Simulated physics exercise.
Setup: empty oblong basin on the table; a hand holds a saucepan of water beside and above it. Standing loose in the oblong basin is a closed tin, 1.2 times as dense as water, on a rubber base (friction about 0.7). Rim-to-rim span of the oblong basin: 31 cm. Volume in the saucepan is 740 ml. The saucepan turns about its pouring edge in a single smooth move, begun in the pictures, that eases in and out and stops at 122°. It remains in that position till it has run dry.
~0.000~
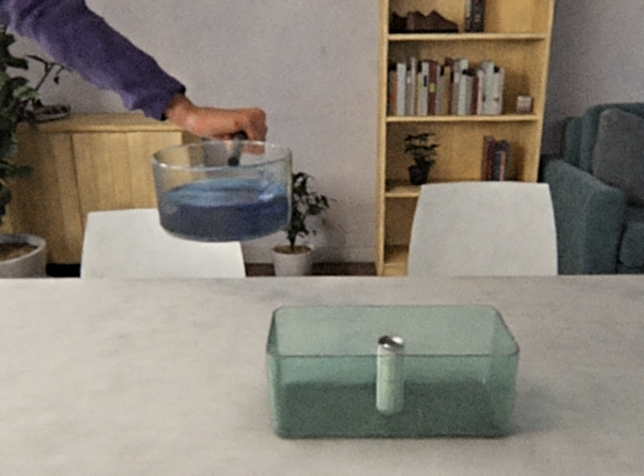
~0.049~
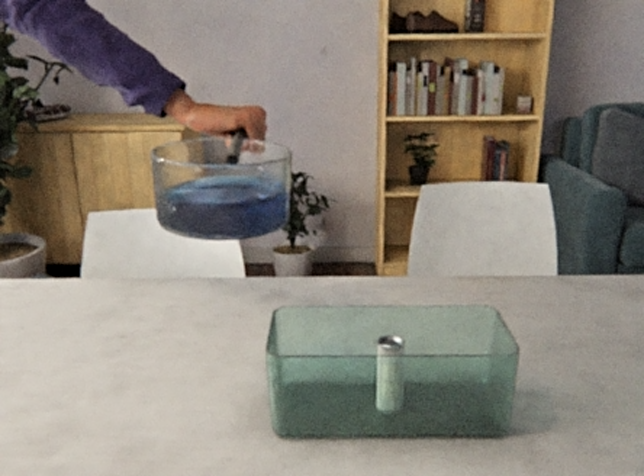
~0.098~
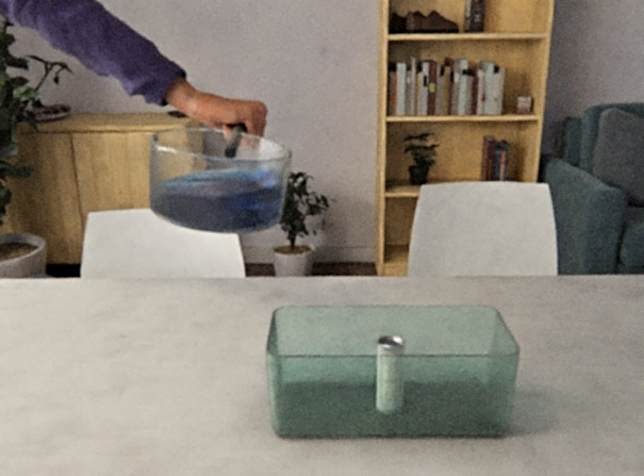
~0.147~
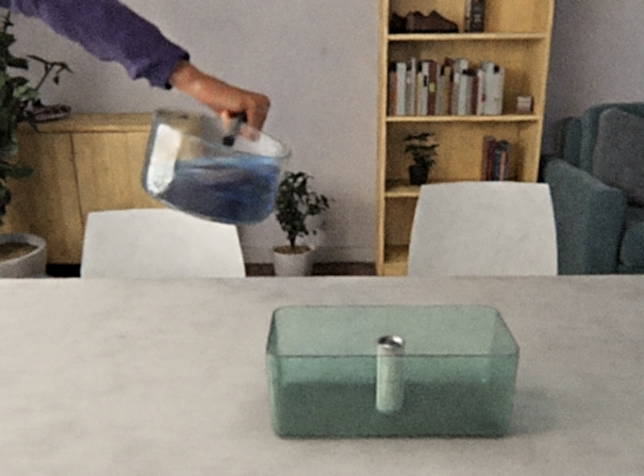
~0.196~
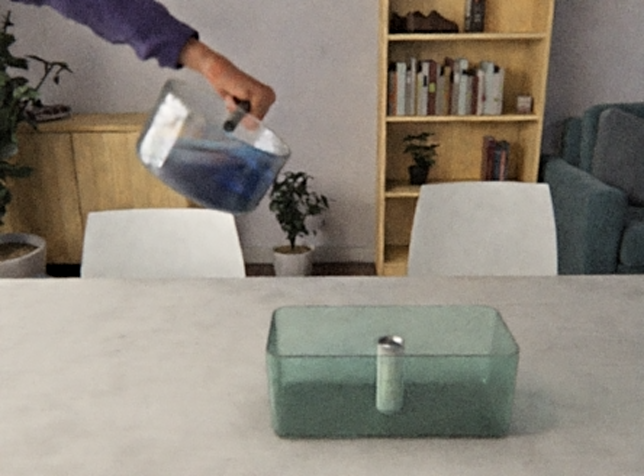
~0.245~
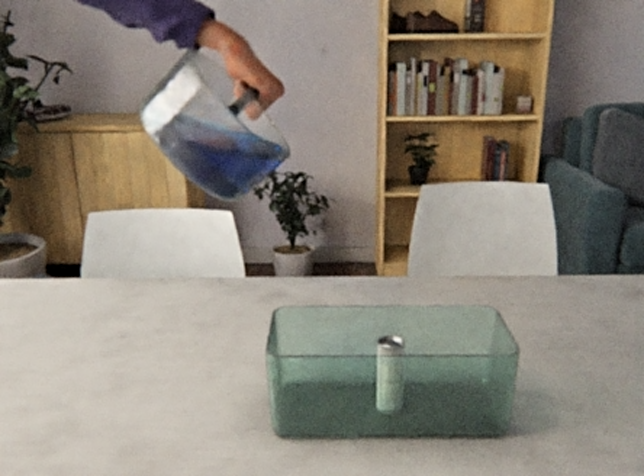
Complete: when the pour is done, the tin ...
... remains on its base.
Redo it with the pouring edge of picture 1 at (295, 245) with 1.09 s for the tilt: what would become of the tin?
Result: Tin tipped over.
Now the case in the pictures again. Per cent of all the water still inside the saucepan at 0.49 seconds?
Roughly 36 percent.
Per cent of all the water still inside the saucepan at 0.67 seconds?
1 per cent or so.
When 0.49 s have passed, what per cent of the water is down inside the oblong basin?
0 %, more or less.
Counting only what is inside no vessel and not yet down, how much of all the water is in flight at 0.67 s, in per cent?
28 per cent, roughly.
Then, 0.49 s in, the tilt is 116° and 36 per cent is still to pour; the tin stands where it began.
Then, 0.67 s in, the tilt is 122° and 1 per cent is still to pour; the tin stands where it began.
Then, 0.86 s in, the tilt is 122° and 0 per cent is still to pour; the tin stands where it began.
Then, 1.07 s in, the tilt is 122° and 1 per cent is still to pour; the tin stands where it began.
Finally, the tin stands where it began.
